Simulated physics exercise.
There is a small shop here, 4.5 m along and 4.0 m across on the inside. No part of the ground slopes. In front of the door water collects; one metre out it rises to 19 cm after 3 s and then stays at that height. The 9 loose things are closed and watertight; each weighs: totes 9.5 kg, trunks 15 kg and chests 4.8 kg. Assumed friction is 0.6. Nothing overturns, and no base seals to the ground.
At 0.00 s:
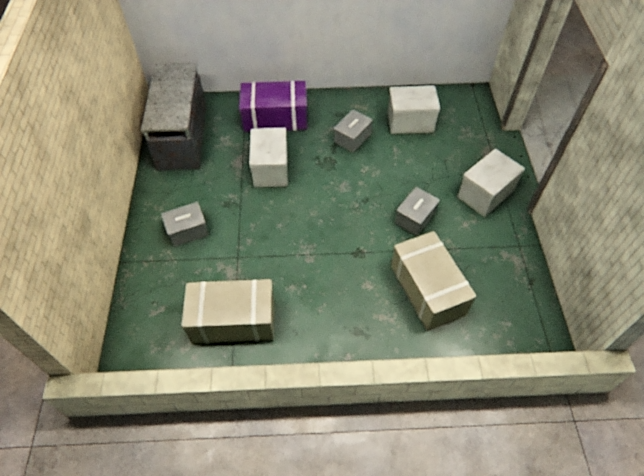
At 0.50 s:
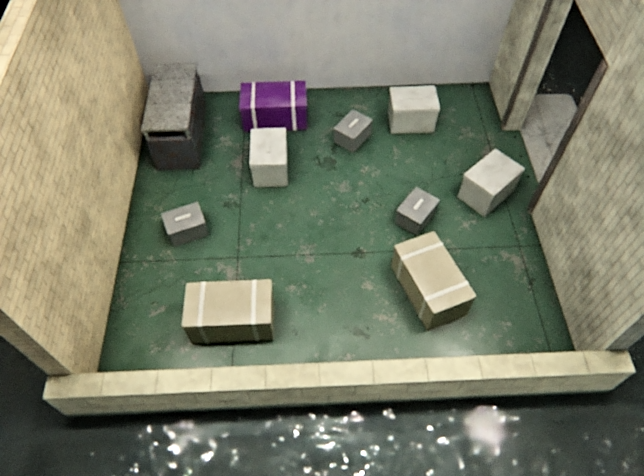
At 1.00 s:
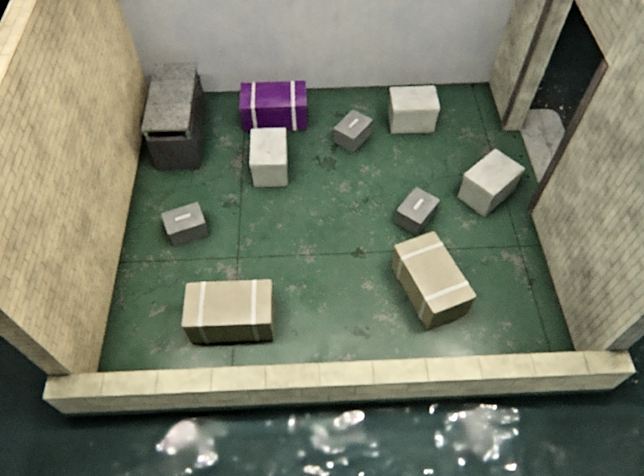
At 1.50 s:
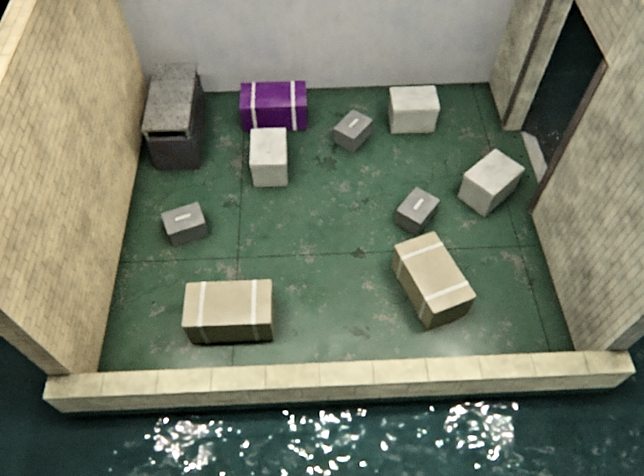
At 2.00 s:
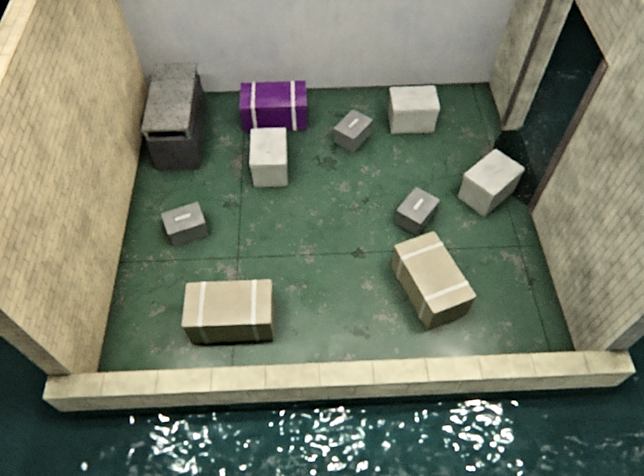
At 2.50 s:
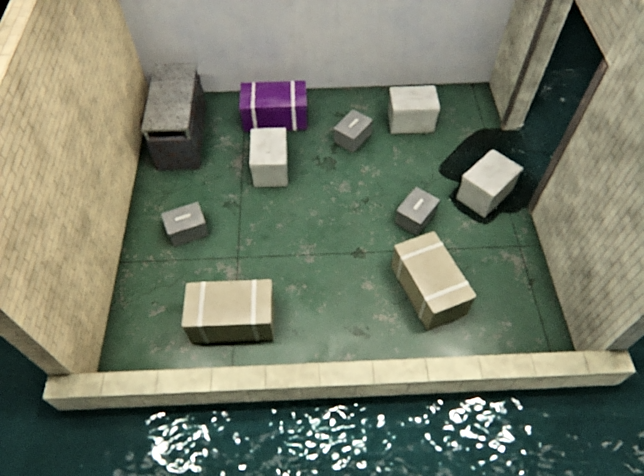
Small shop with scattered trunks and chests sitting still as dark water surrounds the walls, then spreads in through the right-hand doorway.
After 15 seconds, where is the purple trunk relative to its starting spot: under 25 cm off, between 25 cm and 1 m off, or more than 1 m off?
It is going to make a long trip.
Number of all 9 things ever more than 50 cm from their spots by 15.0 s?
Count: 9.
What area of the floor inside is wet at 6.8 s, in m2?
Somewhere around 15 m2, roughly.
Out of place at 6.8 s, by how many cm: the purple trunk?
Around 20 centimetres.
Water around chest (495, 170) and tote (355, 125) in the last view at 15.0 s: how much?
I'd estimate 6 cm for the first and 11 cm for the second.
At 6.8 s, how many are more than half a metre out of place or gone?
The count is 4.
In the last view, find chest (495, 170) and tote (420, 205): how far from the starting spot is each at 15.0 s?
The first is 120 cm from its start, the second 150 cm.
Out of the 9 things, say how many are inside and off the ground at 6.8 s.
The number is 3.
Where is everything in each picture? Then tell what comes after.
In the first picture, the purple trunk at (273, 94), on the bottom; water covers 0.0 m2; 0 of 9 have shifted.
In the second picture, the purple trunk at (273, 94) rests on the ground; water covers 0.0 m2; 0 of 9 have shifted.
In the third picture, the purple trunk at (273, 94), on the bottom; 0.0 m2 under water; 0 of 9 have shifted.
In the fourth picture, the purple trunk at (273, 94), on the bottom; water covers 0.0 m2; 0 of 9 have shifted.
In the fifth picture, the purple trunk at (273, 94), on the bottom; water covers 0.1 m2; 0 of 9 have shifted.
In the sixth picture, the purple trunk at (273, 94), on the bottom; 0.6 m2 under water; 0 of 9 have shifted.
After 3.5 s the purple trunk is near (273, 94), 0.0 m from its start, aground; 0 afloat.
After 6.8 s the purple trunk is near (258, 100), 0.2 m from its start, afloat; 3 afloat.
After 11.0 s the purple trunk is near (218, 166), 1.3 m from its start, afloat; 8 afloat.
After 15.0 s the purple trunk is near (130, 275), 2.8 m from its start, afloat; 9 afloat.
